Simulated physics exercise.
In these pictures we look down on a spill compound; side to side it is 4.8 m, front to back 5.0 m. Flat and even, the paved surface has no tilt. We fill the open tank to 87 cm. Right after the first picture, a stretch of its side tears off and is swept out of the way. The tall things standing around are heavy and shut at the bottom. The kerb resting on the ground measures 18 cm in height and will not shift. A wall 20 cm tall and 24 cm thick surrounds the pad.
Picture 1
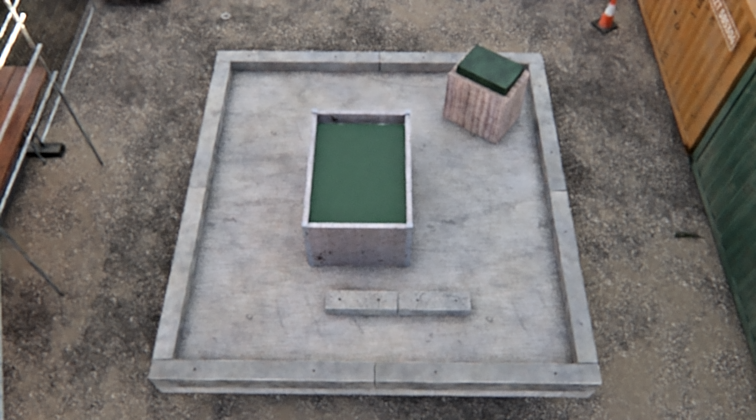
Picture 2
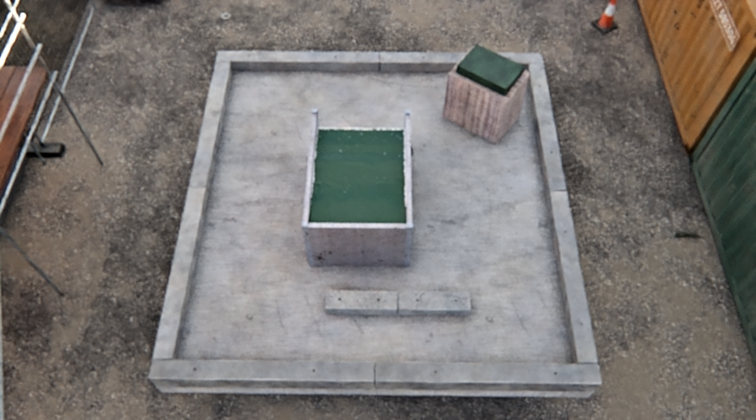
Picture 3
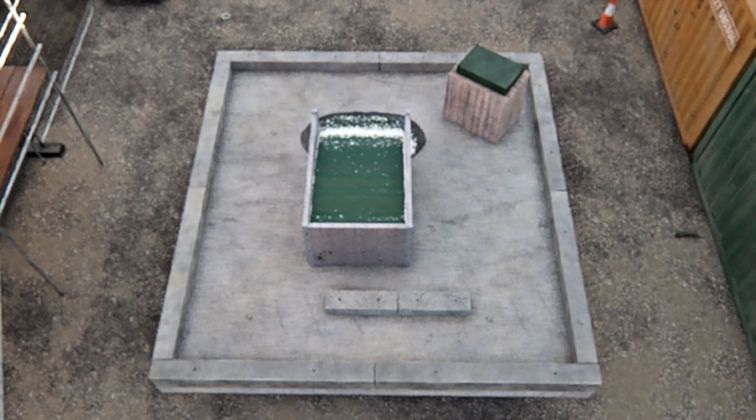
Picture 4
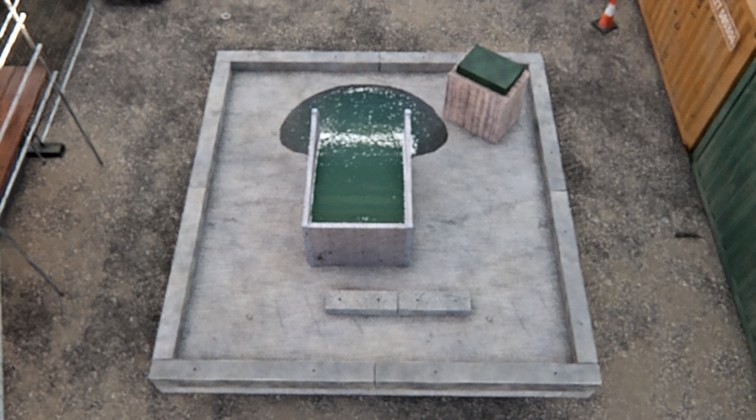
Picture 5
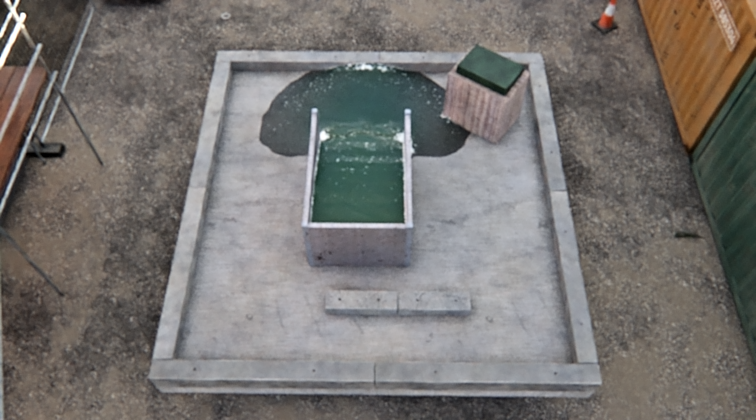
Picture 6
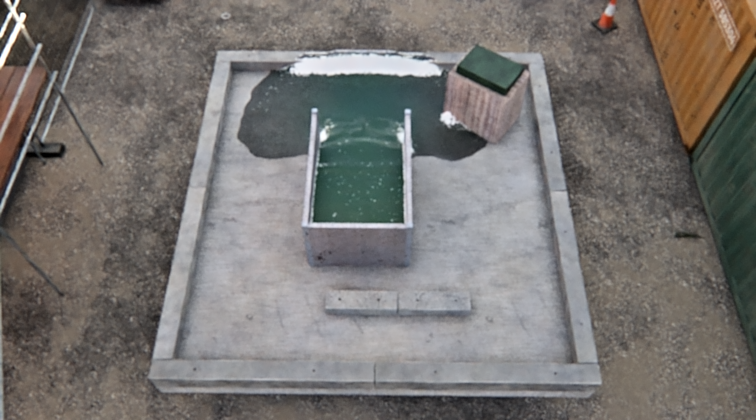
The clip shows an open-topped tank of green water on a walled, paved pad; its far side disappears, and water pours out, spreading in a widening dark pool that reaches the back wall and the lidded box at right.
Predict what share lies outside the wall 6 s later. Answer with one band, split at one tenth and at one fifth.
Above one fifth.
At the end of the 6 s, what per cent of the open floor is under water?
Some 95 per cent of the floor is wet.
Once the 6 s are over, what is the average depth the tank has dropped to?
Some 5 cm.
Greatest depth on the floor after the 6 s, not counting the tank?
I'd say near 14 centimetres.
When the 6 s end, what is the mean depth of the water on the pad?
I'd put it near 6 cm.
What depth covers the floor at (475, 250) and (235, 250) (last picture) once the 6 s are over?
You'd measure 3 cm at the first place and 3 cm at the other.
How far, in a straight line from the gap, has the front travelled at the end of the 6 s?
About 4.0 m.
A moment later water covers 30 % of the floor and is deepest (42 cm) near (322, 74); 0 % is over the wall.
Soon after water covers 30 % of the floor and is deepest (48 cm) near (230, 90); 5 % is over the wall.
Next water covers 45 % of the floor and is deepest (34 cm) near (233, 74); 21 % is over the wall.
Later on water covers 75 % of the floor and is deepest (20 cm) near (479, 75); 25 % is over the wall.
At the end water covers 85 % of the floor and is deepest (14 cm) near (569, 368); 26 % is over the wall.
